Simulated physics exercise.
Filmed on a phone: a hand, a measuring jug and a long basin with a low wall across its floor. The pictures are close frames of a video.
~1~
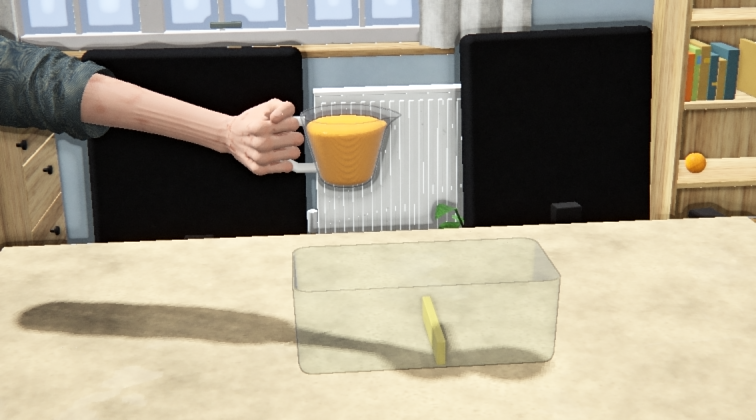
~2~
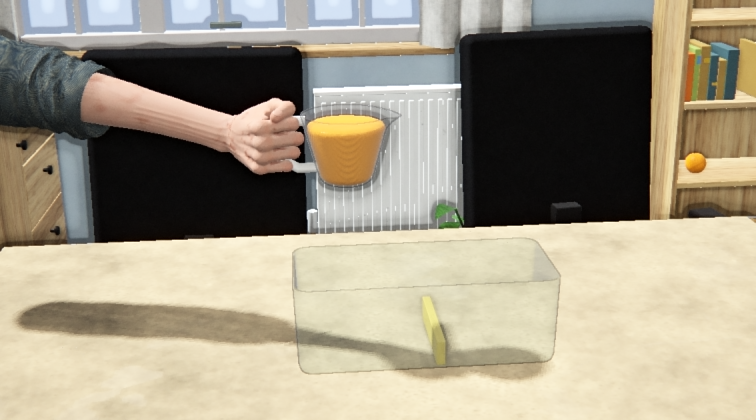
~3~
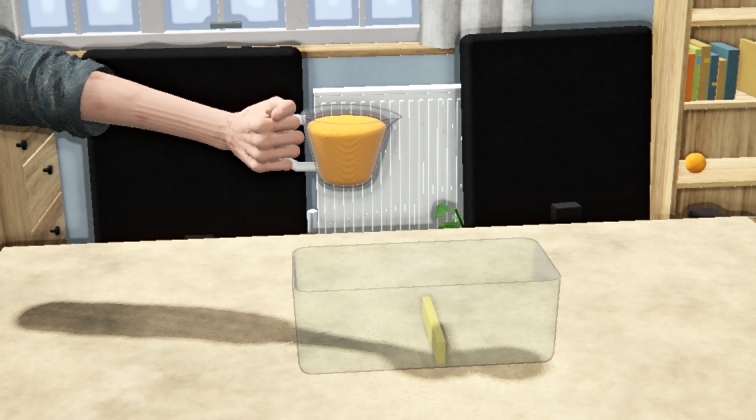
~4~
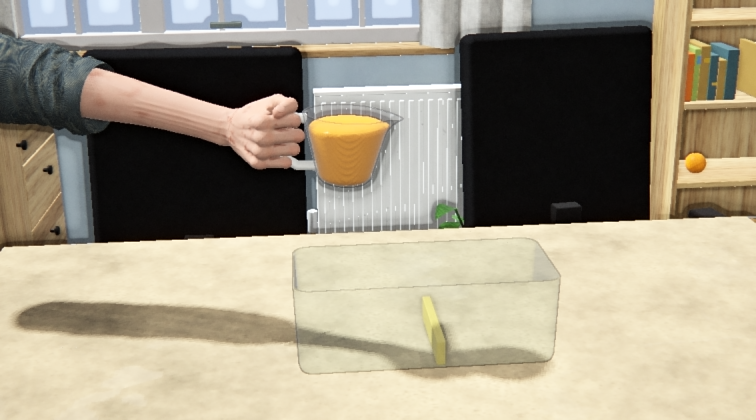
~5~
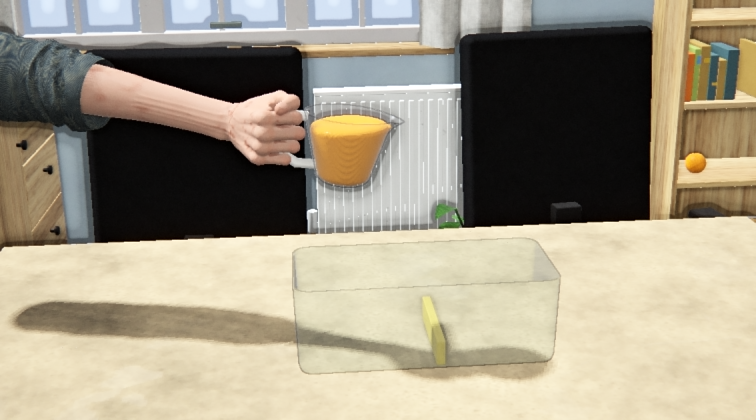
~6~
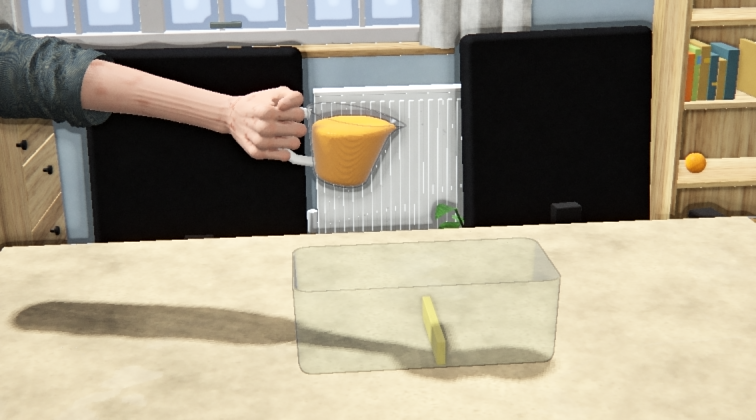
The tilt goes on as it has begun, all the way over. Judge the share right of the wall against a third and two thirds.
The share right of the wall is more than two thirds.
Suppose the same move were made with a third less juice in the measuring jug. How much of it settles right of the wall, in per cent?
It comes to 65 per cent or so.
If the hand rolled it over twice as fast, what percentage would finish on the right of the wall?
Some 70 per cent.
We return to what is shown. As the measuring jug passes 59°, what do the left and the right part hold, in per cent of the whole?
Left: 0 %. Right: 15 %.
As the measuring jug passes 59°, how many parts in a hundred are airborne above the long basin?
Close to 25 per cent.
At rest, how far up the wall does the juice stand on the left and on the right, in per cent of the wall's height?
Near 10 on the left, 40 on the right.
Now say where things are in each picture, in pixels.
The first frame shows tilt 0°; pouring edge (402, 114); surface from (306, 125) to (386, 122); the long basin's rim runs from (293, 270) to (548, 259); the wall's top is at (434, 319).
The second frame shows tilt 0°; pouring edge (402, 114); surface from (306, 125) to (386, 122).
The third frame shows tilt 2°; pouring edge (403, 115); surface from (307, 125) to (386, 123).
The fourth frame shows tilt 4°; pouring edge (404, 117); surface from (309, 124) to (388, 124).
The fifth frame shows tilt 7°; pouring edge (405, 121); surface from (310, 125) to (391, 123).
The sixth frame shows tilt 11°; pouring edge (407, 124); surface from (311, 125) to (394, 124).
A moment on, the tilt is 59° and 63 per cent is still to pour, 1 is left of the wall and 14 right of it.
Next, the tilt is 93° and 9 per cent is still to pour, 8 is left of the wall and 71 right of it.
Then the tilt is 104° and 0 per cent is still to pour, 20 is left of the wall and 78 right of it.
Later the tilt is 104° and 0 per cent is still to pour, 20 is left of the wall and 78 right of it.
Finally, 20 per cent lies left of the wall, 78 right of it and 1 outside.
